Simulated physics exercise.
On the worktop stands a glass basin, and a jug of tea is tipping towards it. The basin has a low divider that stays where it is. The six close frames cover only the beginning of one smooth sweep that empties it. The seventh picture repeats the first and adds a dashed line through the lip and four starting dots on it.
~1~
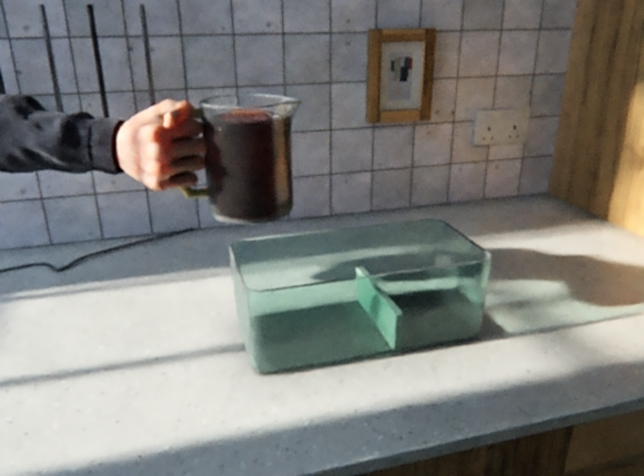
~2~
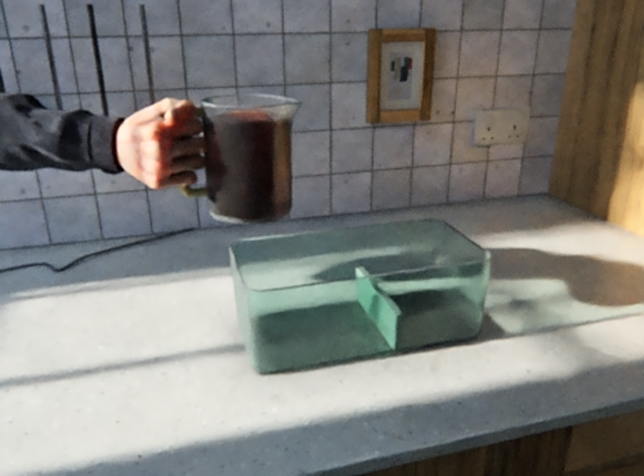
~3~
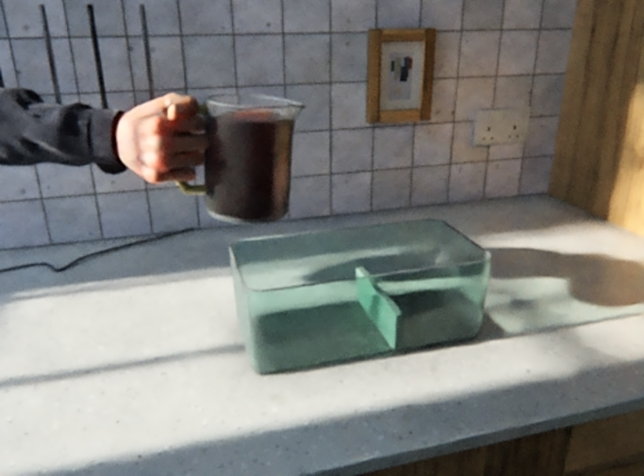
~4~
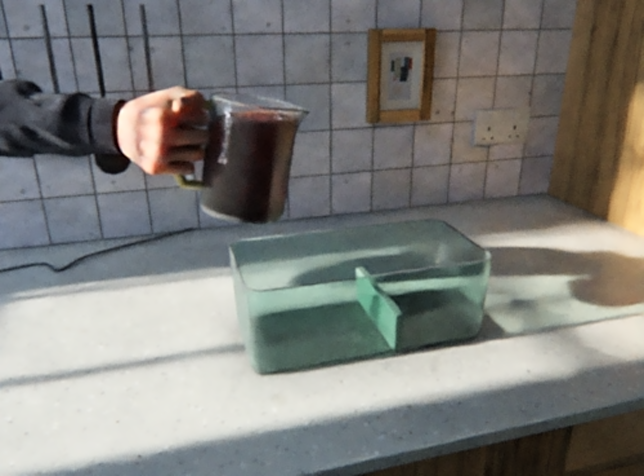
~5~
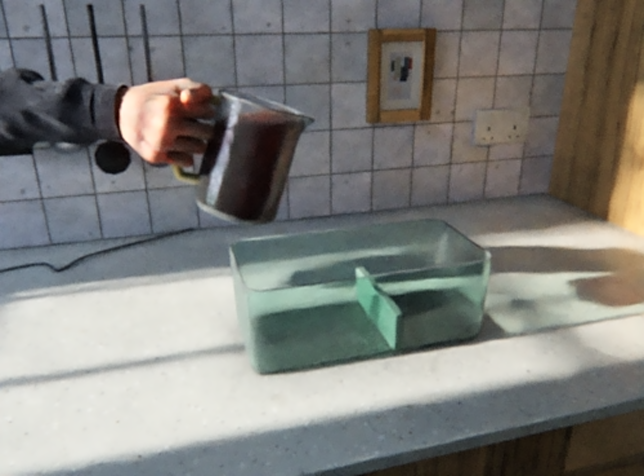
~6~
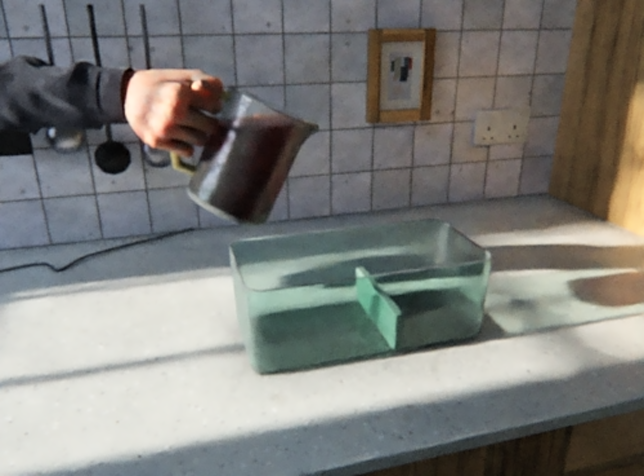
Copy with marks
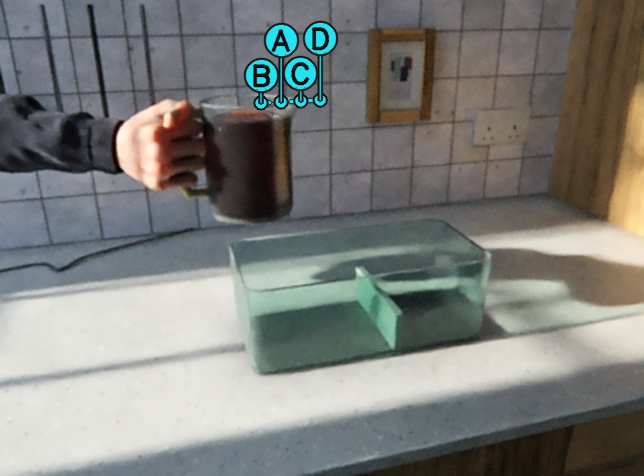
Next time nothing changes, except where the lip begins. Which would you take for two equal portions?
It is D.
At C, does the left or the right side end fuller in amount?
The left side.
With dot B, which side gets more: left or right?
The left one.
On the marked copy, A at (281, 102); B at (261, 103); C at (300, 101); D at (320, 100).
For dot A, about 95 % ends left of the wall and 3 % right of it.
For dot B, about 95 % ends left of the wall and 4 % right of it.
For dot C, about 82 % ends left of the wall and 16 % right of it.
For dot D, about 43 % ends left of the wall and 57 % right of it.
